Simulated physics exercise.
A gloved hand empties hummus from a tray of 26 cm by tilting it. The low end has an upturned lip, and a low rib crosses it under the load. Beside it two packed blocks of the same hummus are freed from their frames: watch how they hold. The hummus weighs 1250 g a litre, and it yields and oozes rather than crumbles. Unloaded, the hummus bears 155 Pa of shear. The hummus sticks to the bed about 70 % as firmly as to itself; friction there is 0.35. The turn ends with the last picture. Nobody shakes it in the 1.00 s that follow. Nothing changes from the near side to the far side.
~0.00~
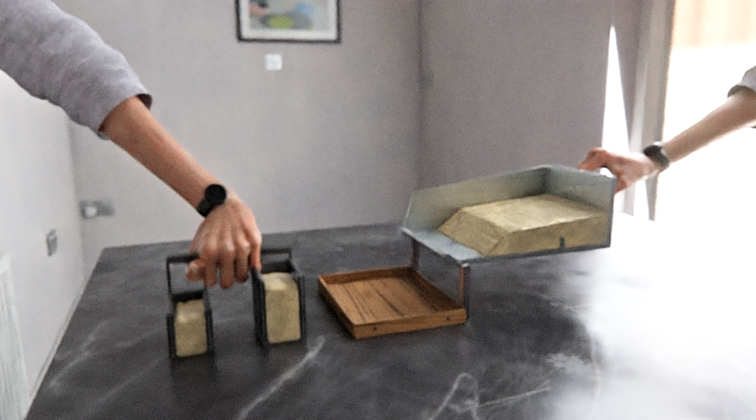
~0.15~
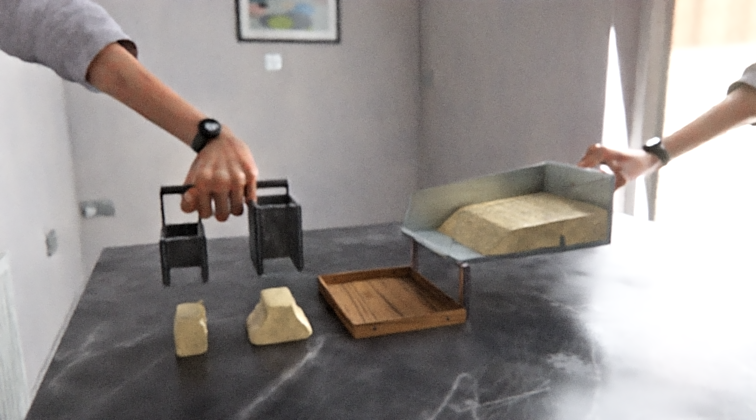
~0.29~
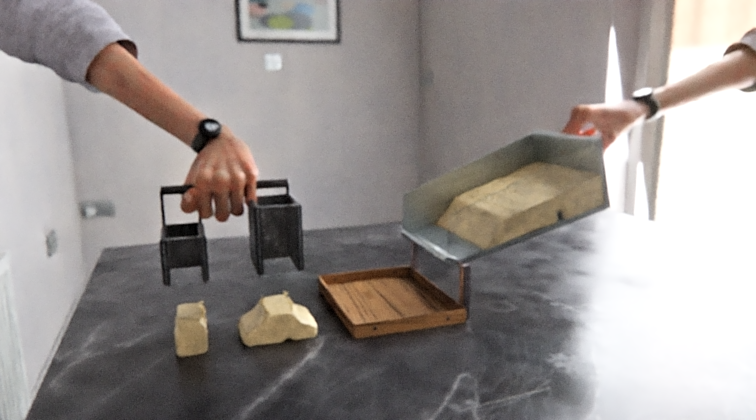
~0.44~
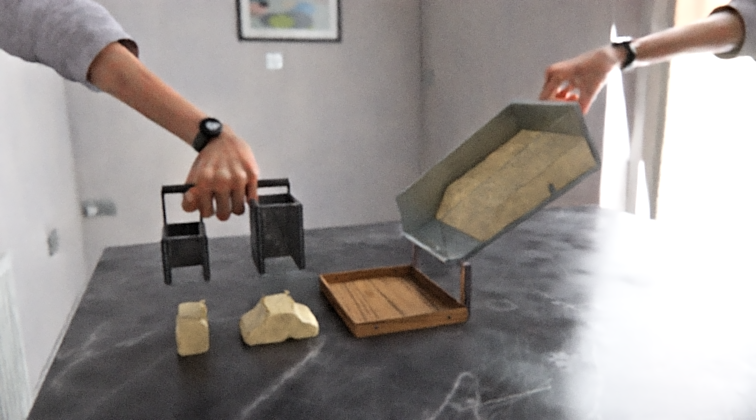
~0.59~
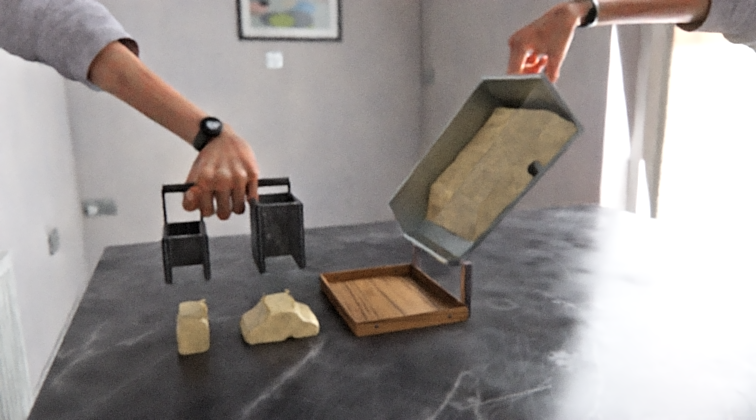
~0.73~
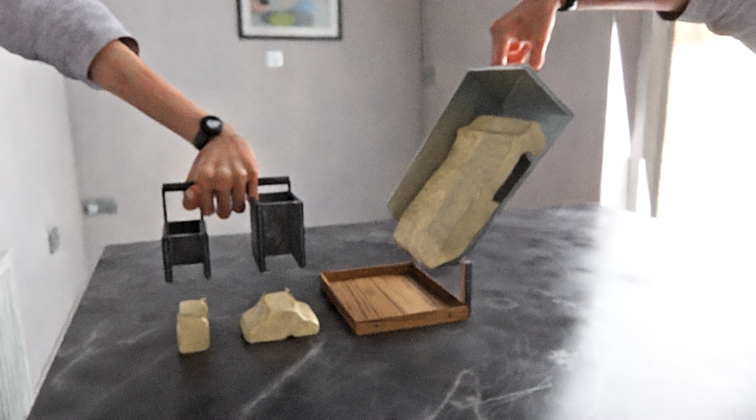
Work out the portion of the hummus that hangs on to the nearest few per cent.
It comes to some 0 %.
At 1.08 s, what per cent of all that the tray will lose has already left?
Some 90 per cent.
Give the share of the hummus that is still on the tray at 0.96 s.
Some 16 per cent.
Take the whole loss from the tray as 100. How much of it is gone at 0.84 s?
About 40 %.
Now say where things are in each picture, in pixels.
In the first picture, top of the high end at (612, 180), tilt 0 degrees; leading edge of the hummus at (487, 256); blocks stand 4.8 cm, 7.4 cm (left to right).
In the second picture, top of the high end at (611, 177), tilt 1 degrees; leading edge of the hummus at (487, 256); blocks stand 4.6 cm, 5.3 cm (left to right).
In the third picture, top of the high end at (597, 141), tilt 14 degrees; leading edge of the hummus at (486, 249); blocks stand 4.6 cm, 4.4 cm (left to right).
In the fourth picture, top of the high end at (574, 106), tilt 29 degrees; leading edge of the hummus at (484, 238); blocks stand 4.6 cm, 4.4 cm (left to right).
In the fifth picture, top of the high end at (541, 79), tilt 43 degrees; leading edge of the hummus at (473, 241); blocks stand 4.6 cm, 4.4 cm (left to right).
In the sixth picture, top of the high end at (524, 69), tilt 49 degrees; leading edge of the hummus at (433, 267); blocks stand 4.6 cm, 4.4 cm (left to right).
After 0.84 s, the tilt is 49 degrees and 58 % is on the bed.
After 0.96 s, the tilt is 49 degrees and 17 % is on the bed.
After 1.08 s, the tilt is 49 degrees and 6 % is on the bed.
After 1.20 s, the tilt is 49 degrees and 0 % is on the bed.
After 1.70 s, at the end, the tilt is 49 degrees and 0 % is on the bed.
